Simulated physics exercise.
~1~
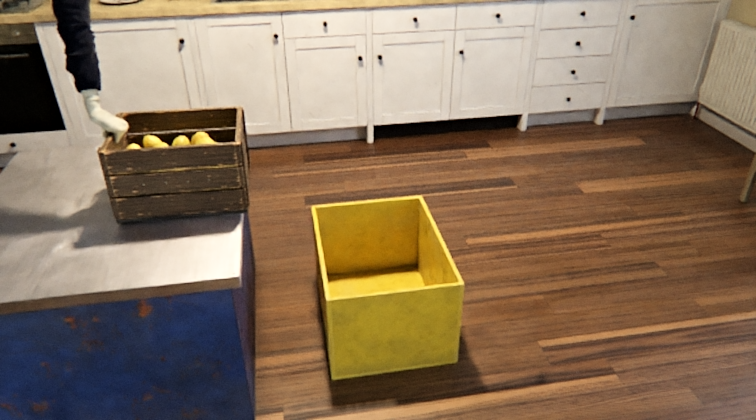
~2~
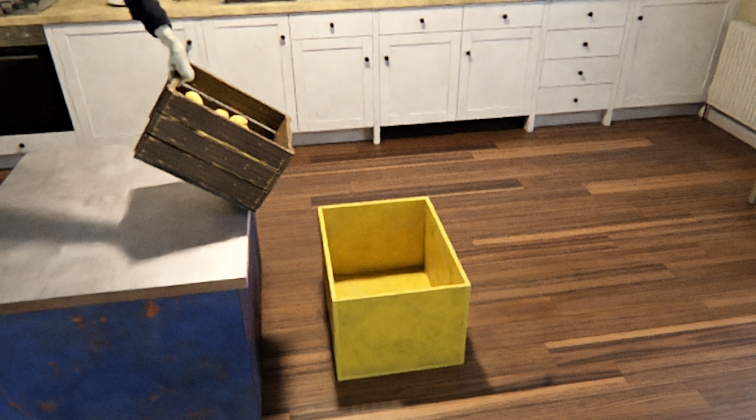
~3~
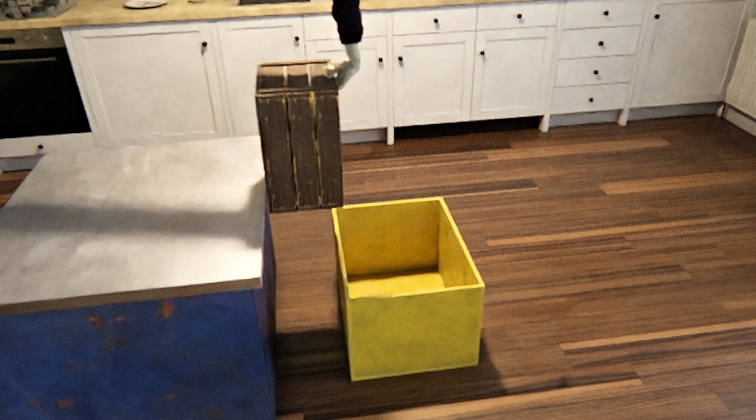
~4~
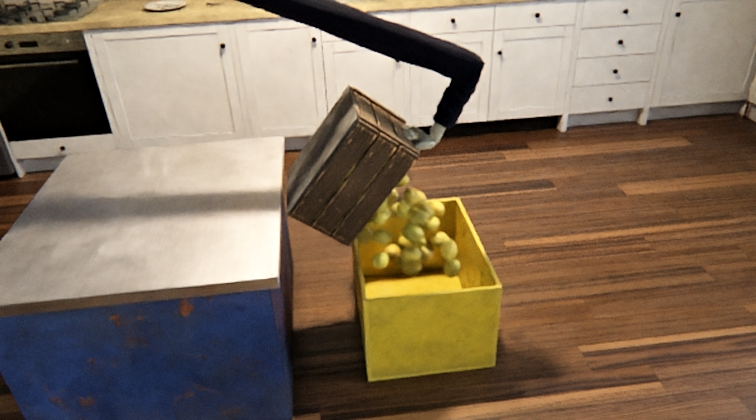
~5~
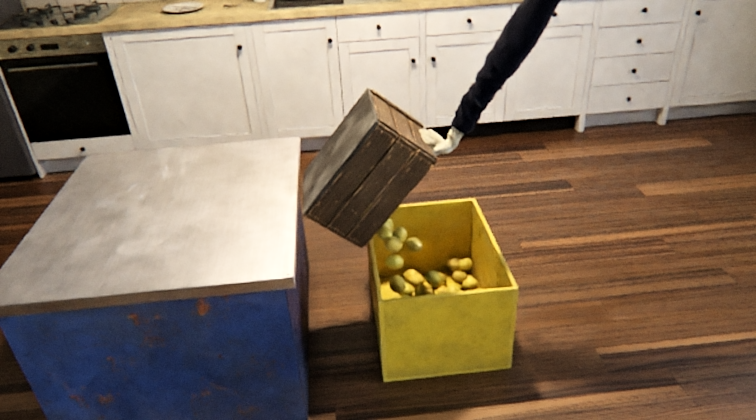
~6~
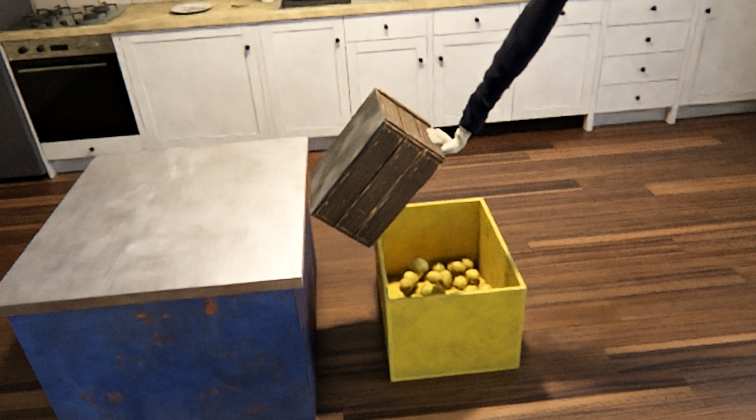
A dark wooden crate of yellow lemons sits on a metal-topped blue bench in a kitchen, gripped by a gloved hand in a dark sleeve. The hand lifts the crate and tips it to the right, toward an empty yellow box on the wooden floor. The crate swings past the bench's edge until it stands on end, then turns further, its open side facing down. Lemons tumble out in a cluster and drop into the box. The stream thins to a last few, and the crate stays tilted above the lemons piled in the yellow box.
